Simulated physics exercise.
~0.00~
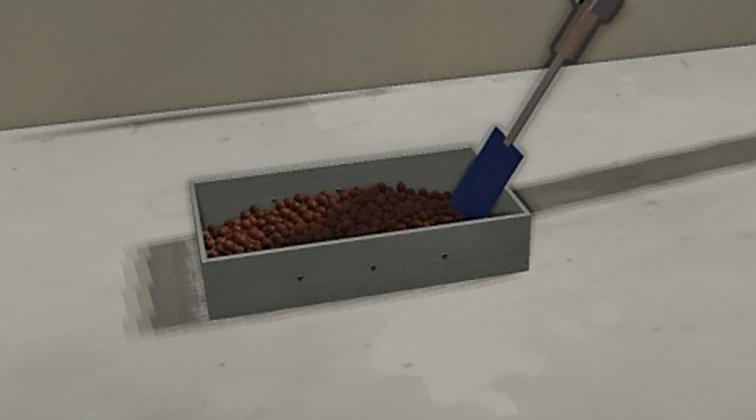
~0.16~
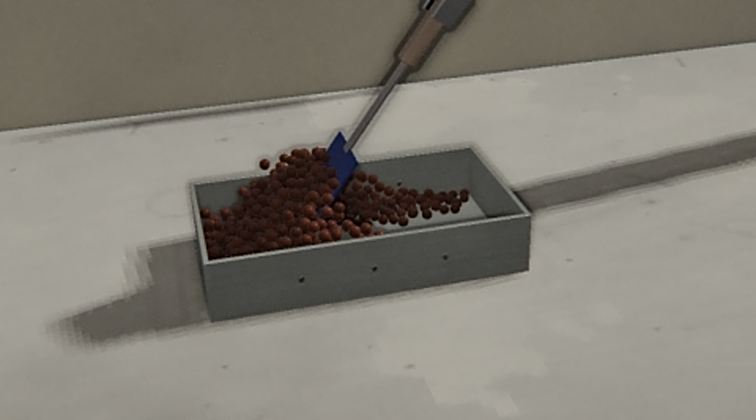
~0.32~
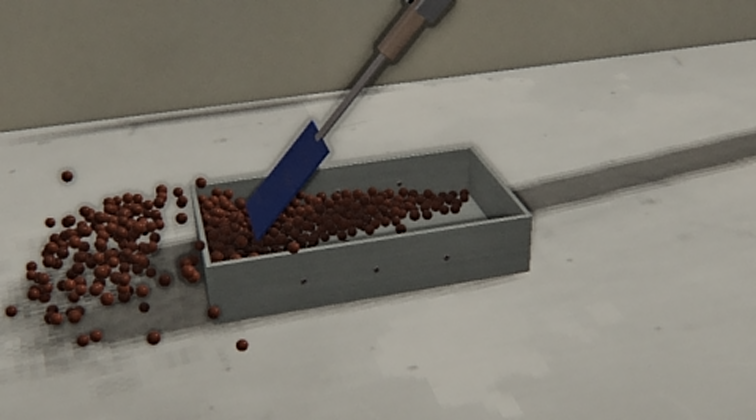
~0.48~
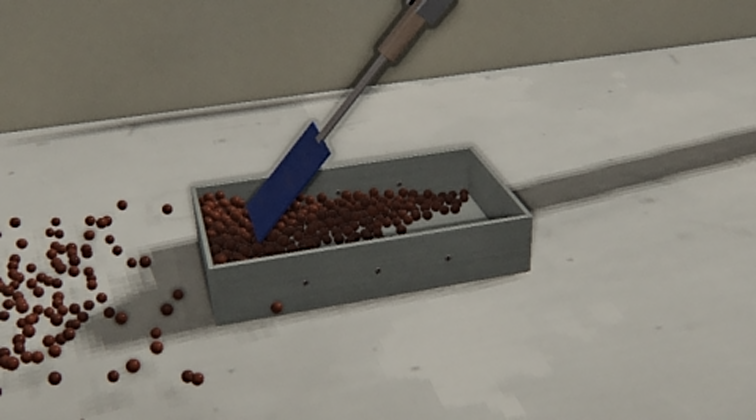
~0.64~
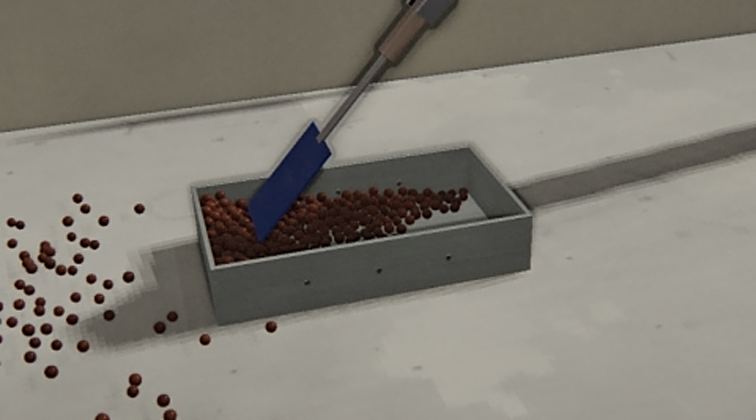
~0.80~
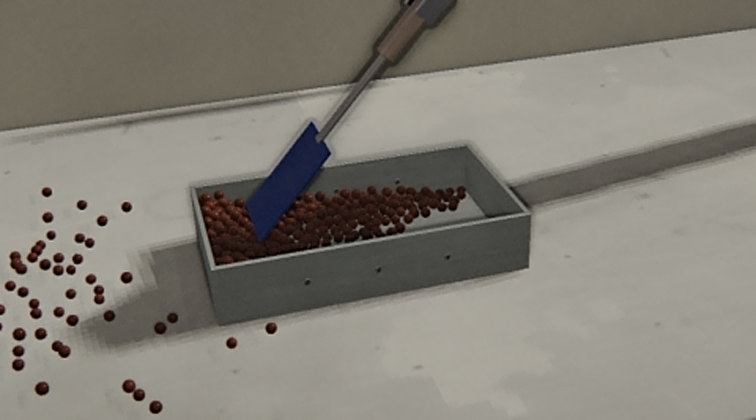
The clip opens on a grey, open-topped tin set on a pale surface, holding a heap of reddish-brown beads, with a blue paddle held by a gripper at its right end. The paddle sweeps left through the tin, piling the beads into a steep mound against the left side. It pushes on, tilting a little and rising, and a thick spray of beads flies over the left edge. The paddle then stops while the spilled beads scatter and roll across the surface, some leaving view. At the end, most beads remain in the tin beside the still paddle, with many strewn outside.
